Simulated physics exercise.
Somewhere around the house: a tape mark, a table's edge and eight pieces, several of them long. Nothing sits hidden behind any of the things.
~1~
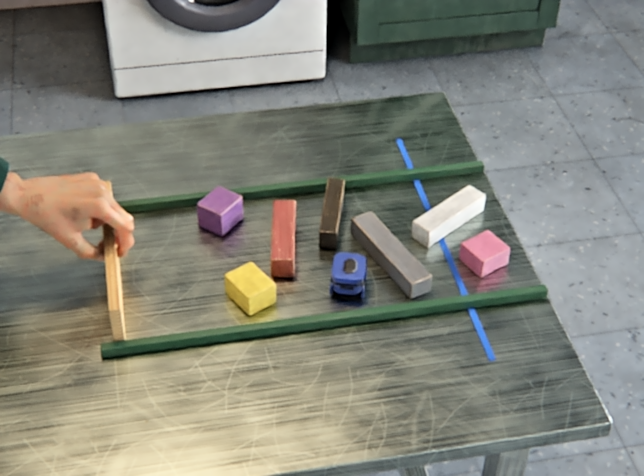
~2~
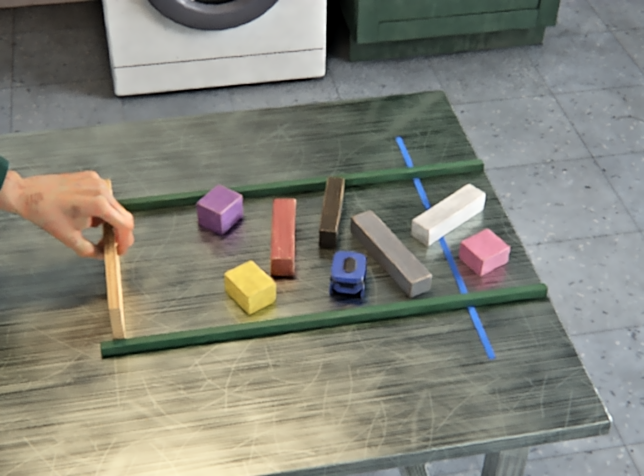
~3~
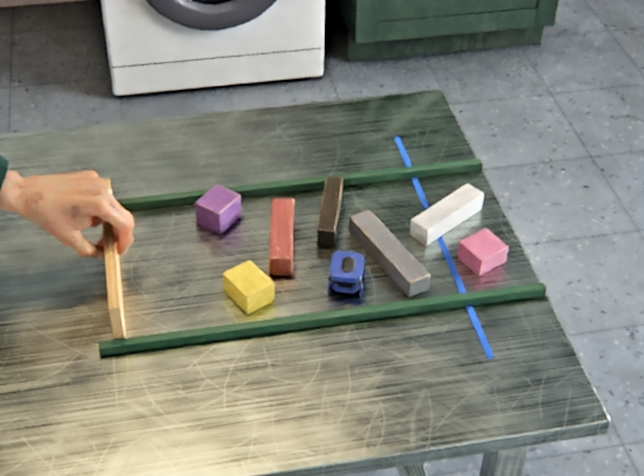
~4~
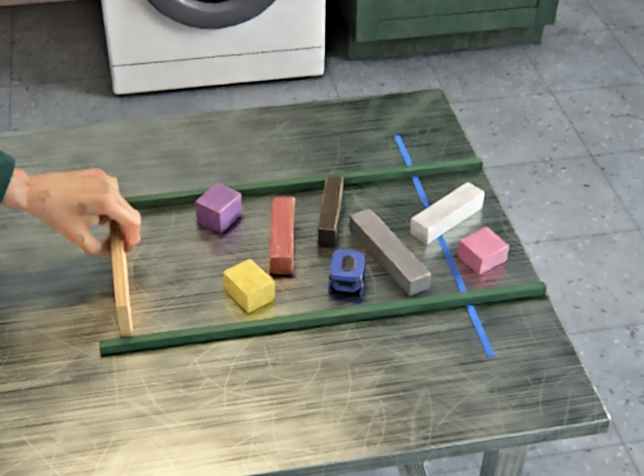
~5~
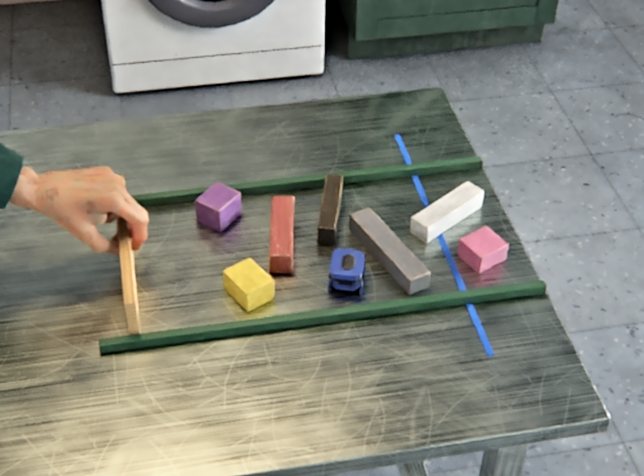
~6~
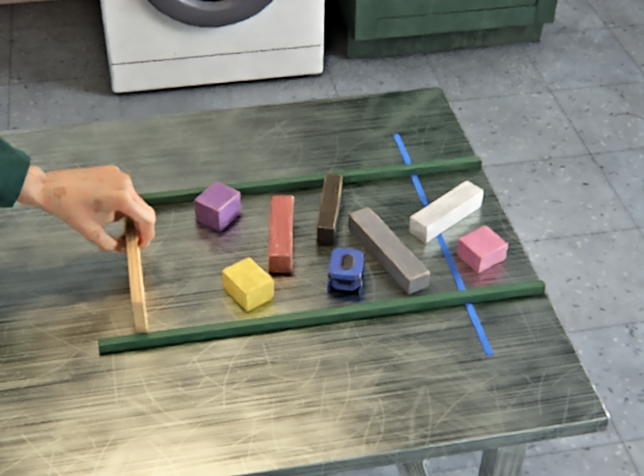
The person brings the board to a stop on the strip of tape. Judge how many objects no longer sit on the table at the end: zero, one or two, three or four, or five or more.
No longer on the table: One or two.
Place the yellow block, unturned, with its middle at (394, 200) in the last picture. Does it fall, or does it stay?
As for the yellow block, it topples off.
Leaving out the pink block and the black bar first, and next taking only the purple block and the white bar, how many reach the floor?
In order, the numbers are 1 and 1.
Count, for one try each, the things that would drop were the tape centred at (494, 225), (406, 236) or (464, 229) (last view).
In order: 6, 0 and 4.
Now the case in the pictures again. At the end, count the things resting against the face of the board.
3 touch it.
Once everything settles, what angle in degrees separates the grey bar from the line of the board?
Out of line by around 0°.
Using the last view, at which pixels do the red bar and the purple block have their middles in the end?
The red bar finishes at (460, 213); the purple block finishes at (433, 174).
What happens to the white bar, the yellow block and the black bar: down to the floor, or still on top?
The white bar is lost, the yellow block does not fall, the black bar survives.
Soon after, none off yet; pink block at rest near (482, 249); white bar at rest near (446, 211); grey bar at rest near (388, 249).
After that, none off yet; pink block at rest near (482, 249); white bar displaced a little near (466, 208); grey bar displaced a little near (429, 248).
In the end, the number that fall off is one or two; gone, white bar and pink block.
